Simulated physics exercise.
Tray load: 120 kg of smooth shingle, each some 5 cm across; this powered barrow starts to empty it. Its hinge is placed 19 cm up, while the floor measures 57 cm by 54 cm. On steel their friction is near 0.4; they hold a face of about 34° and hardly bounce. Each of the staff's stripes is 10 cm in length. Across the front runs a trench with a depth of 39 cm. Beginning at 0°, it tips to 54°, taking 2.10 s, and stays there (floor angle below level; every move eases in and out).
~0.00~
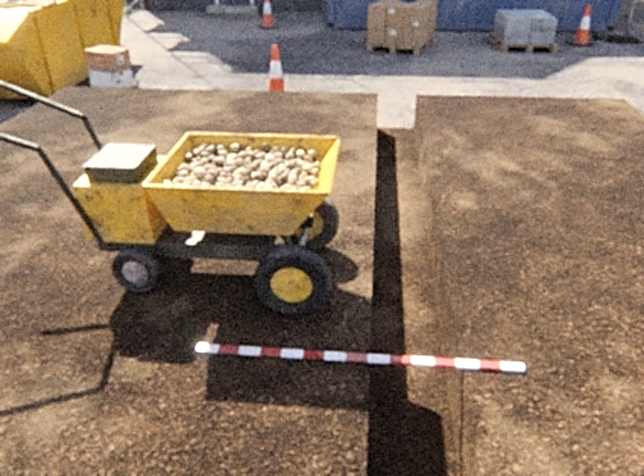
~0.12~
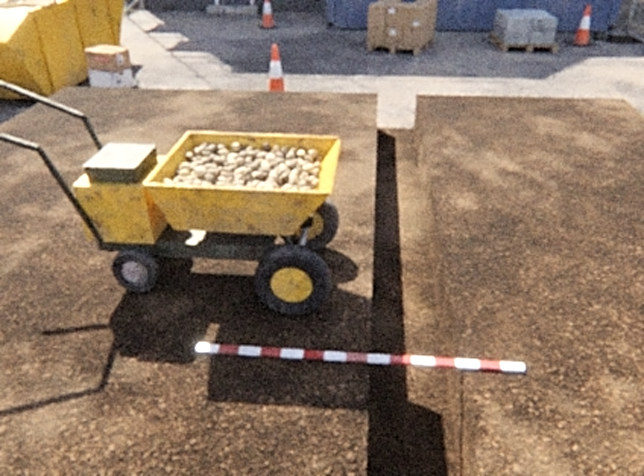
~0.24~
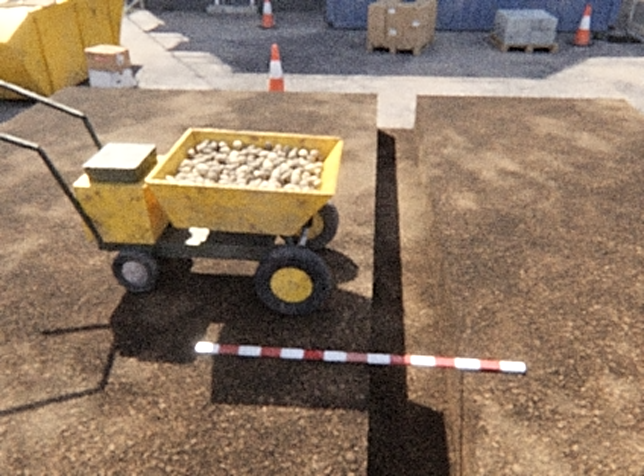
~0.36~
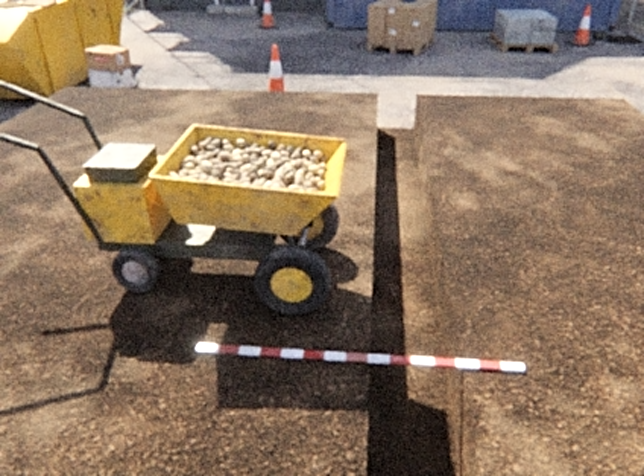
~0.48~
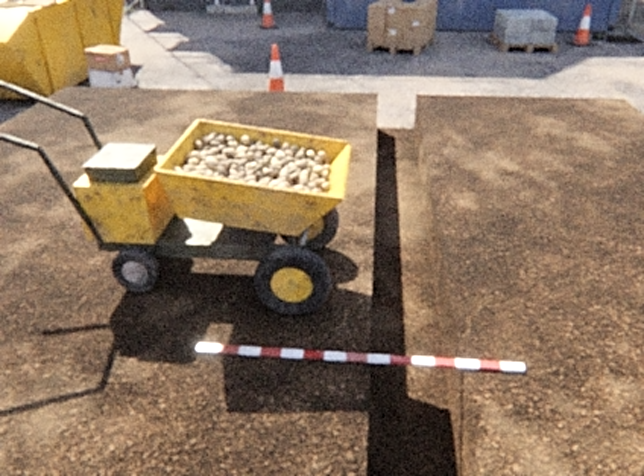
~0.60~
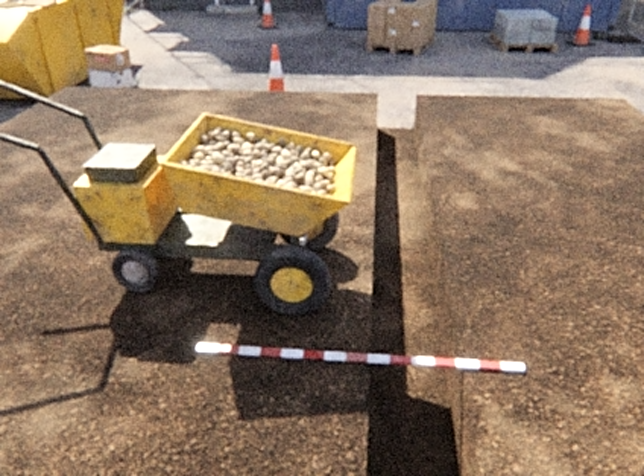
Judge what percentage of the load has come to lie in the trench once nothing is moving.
Roughly 60 in every hundred.
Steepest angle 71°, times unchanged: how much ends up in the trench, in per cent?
Then about 90 per cent.
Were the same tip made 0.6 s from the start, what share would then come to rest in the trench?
Close to 40 per cent then.
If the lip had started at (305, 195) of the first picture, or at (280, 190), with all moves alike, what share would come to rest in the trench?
I'd expect some 65 per cent, then some 60.
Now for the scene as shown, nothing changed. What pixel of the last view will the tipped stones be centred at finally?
Roughly at pixel (414, 331).
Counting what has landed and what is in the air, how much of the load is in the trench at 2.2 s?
About 25 per cent by then.
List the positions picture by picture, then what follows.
The first frame shows lip at (328, 194), floor tilted 0°, highest stones at (256, 156).
In the second frame, the tray is at 1°, its lip at (329, 194); the top of the load is at (249, 156); the stones move at 0.1 m/s on average.
In the third frame, the tray is at 2°, its lip at (332, 195); the top of the load is at (233, 152); the stones move at 0.1 m/s on average.
The fourth frame shows lip at (337, 197), floor tilted 4°, highest stones at (219, 152); the stones move at 0.2 m/s on average.
The fifth frame shows lip at (342, 199), floor tilted 7°, highest stones at (218, 147); the stones move at 0.2 m/s on average.
The sixth frame shows lip at (349, 203), floor tilted 11°, highest stones at (217, 142); the stones move at 0.3 m/s on average.
After 1.6 s the floor is at 46°; 100 % in the tray; the foremost stones are at (385, 218).
After 2.2 s the floor is at 54°; 76 % in the tray, 23 % in the trench; the foremost stones are at (455, 290).
After 2.5 s the floor is at 54°; 57 % in the tray, 40 % in the trench, 3 % past the trench; the foremost stones are at (503, 287).
After 4.5 s the floor is at 54°; 37 % in the tray, 60 % in the trench, 3 % past the trench; the foremost stones are at (531, 279).
